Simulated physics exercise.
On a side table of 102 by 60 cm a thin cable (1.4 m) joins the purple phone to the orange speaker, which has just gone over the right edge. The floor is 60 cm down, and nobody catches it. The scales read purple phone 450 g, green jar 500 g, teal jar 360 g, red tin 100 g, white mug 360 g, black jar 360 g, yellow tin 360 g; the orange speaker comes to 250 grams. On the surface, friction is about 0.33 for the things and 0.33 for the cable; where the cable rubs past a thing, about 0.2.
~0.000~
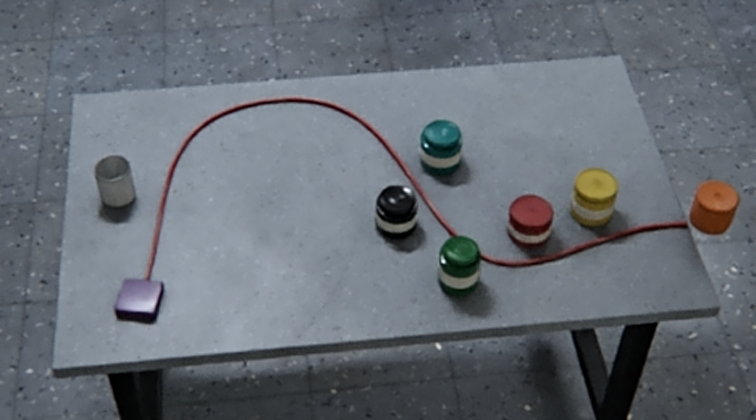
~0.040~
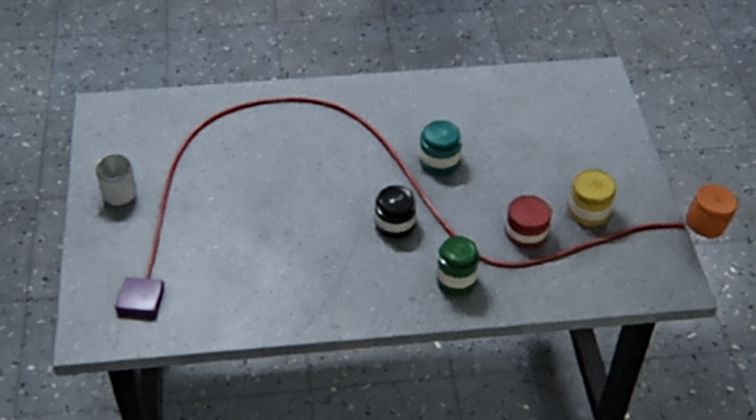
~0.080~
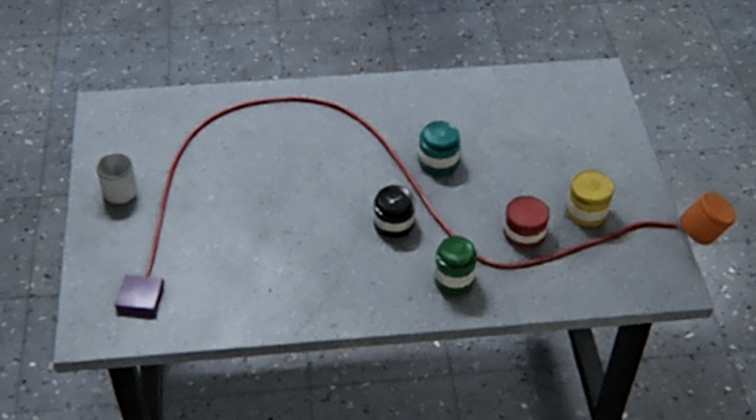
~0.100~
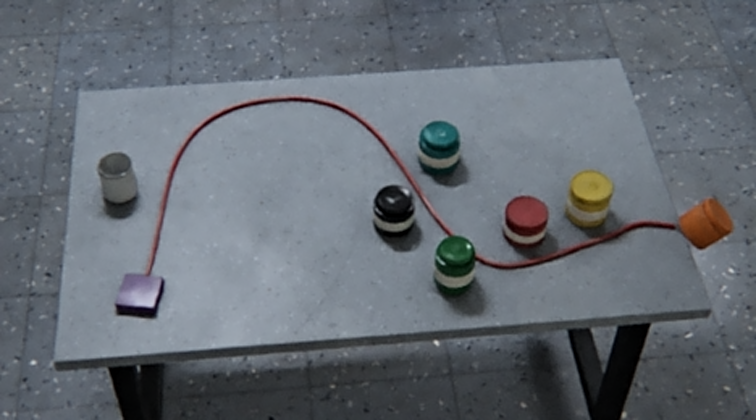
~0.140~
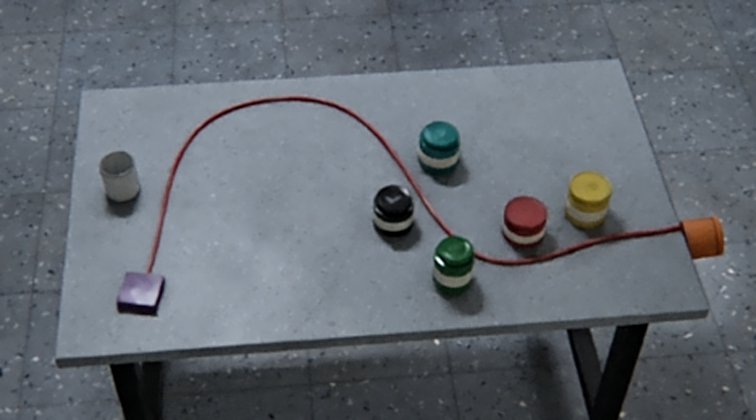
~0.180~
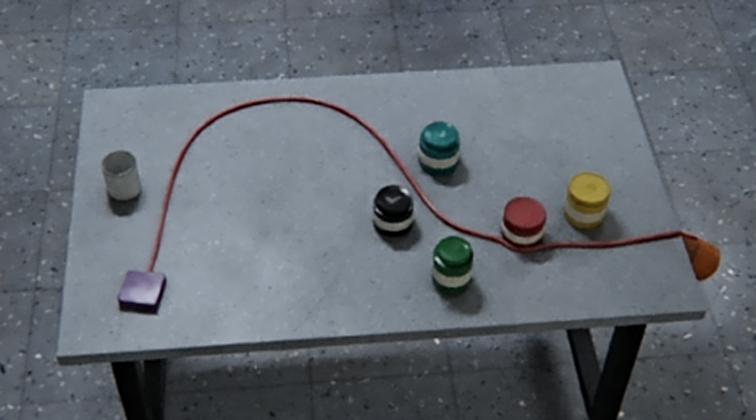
On a grey table, an orange speaker tied to a red cable tips over the right edge.
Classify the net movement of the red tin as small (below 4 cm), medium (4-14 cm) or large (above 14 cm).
Medium.
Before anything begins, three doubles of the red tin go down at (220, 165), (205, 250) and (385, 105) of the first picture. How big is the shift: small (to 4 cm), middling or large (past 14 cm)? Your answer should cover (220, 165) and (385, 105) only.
In order they come out high and low.
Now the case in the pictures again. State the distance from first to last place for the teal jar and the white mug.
For the teal jar it's 0 cm, while the white mug comes to 0 cm.
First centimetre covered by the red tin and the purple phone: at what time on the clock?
Red tin 0.24 s; purple phone 0.48 s, roughly.
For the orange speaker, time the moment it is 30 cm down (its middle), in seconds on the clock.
At about 0.32 s.
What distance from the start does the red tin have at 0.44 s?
Red tin: 4 cm.
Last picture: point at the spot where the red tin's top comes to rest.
Roughly (534, 179).
At 0.4 s, the cable's tail end at (153, 276); red tin 3 cm off its start, orange speaker over the edge.
At 0.7 s, the cable's tail end at (176, 278); red tin 8 cm off its start, orange speaker over the edge, purple phone 2 cm off its start.
At 0.9 s, the cable's tail end at (176, 278); red tin 8 cm off its start at (534, 179), orange speaker over the edge, purple phone 2 cm off its start at (157, 285).
At 1.2 s, the cable's tail end at (176, 278); red tin 8 cm off its start, orange speaker over the edge, purple phone 2 cm off its start.
At 2.4 s, the cable's tail end at (176, 278); red tin 8 cm off its start at (534, 179), orange speaker over the edge, purple phone 2 cm off its start at (157, 285), black jar 1 cm off its start at (395, 202).
